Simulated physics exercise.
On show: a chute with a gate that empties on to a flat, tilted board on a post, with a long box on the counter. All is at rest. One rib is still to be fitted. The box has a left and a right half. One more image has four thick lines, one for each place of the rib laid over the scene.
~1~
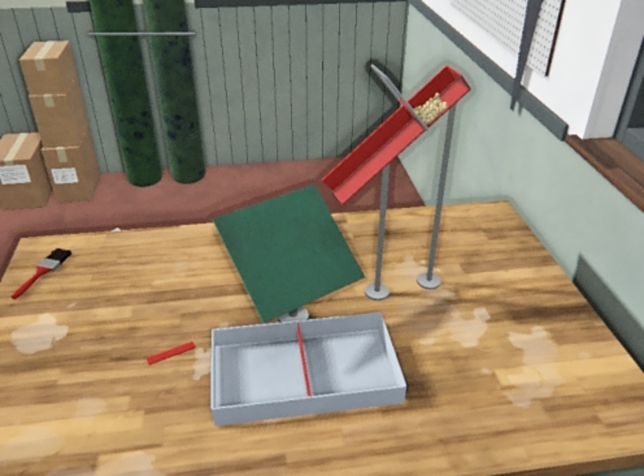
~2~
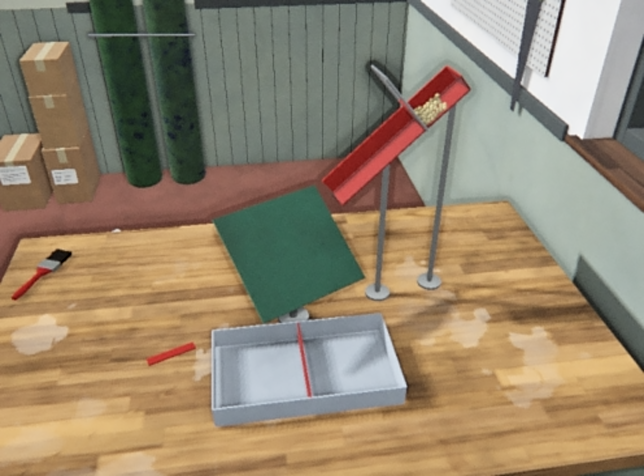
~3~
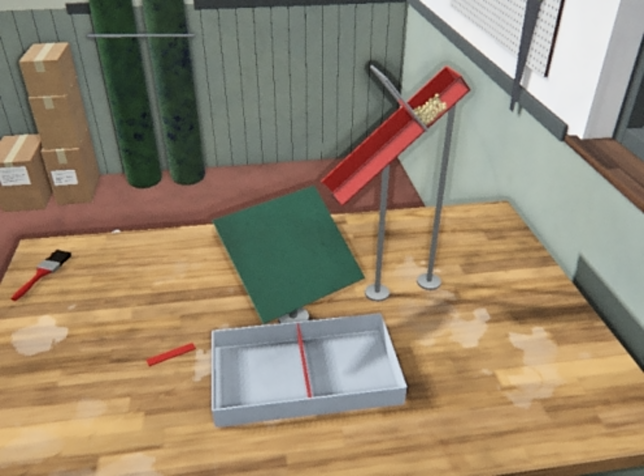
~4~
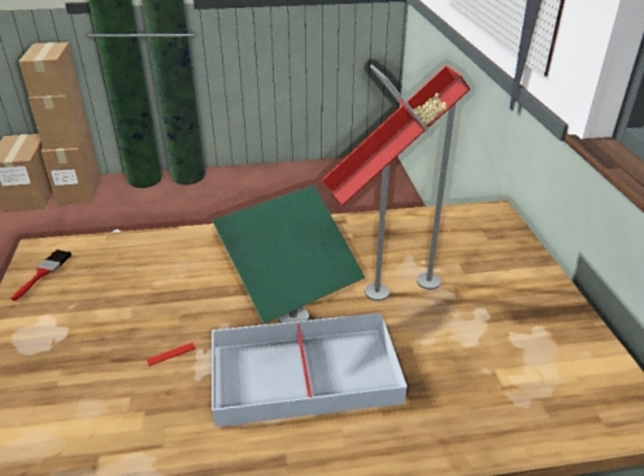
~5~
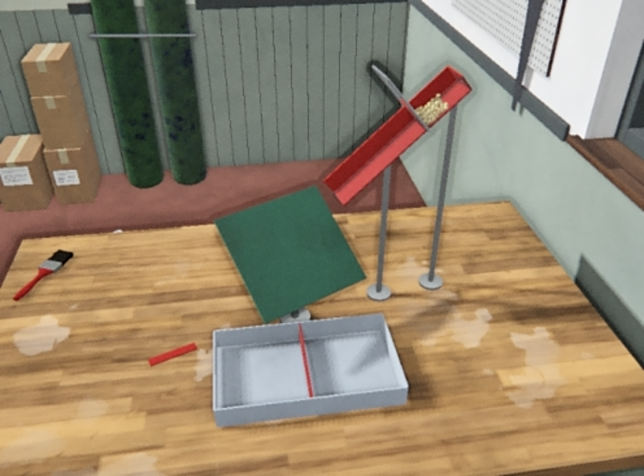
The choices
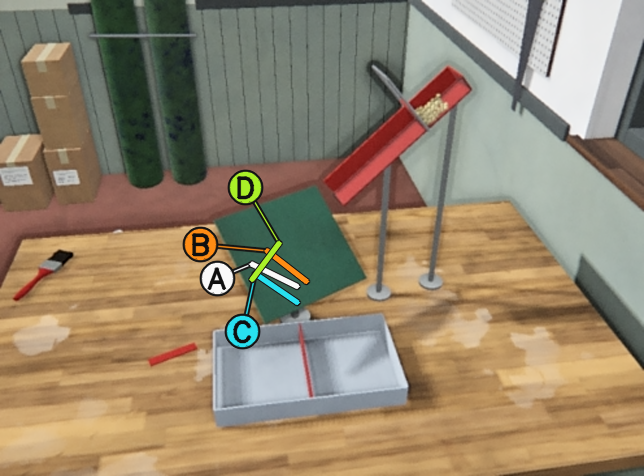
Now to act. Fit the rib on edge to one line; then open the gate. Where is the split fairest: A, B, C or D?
It is D.
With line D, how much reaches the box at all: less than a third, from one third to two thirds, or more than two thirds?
It is more than two thirds.
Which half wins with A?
Right.
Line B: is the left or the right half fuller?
Right.
On the marked copy, line A from (251, 264) to (297, 286); line B from (267, 250) to (306, 281); line C from (255, 273) to (297, 302); line D from (279, 243) to (251, 279).
Choosing A, of what is caught, about a quarter in the left half, most in the right.
Choosing B, of what is caught, a small part in the left half, most in the right.
Choosing C, of what is caught, a small part in the left half, most in the right.
Choosing D, of what is caught, about two thirds in the left half, about a third in the right.
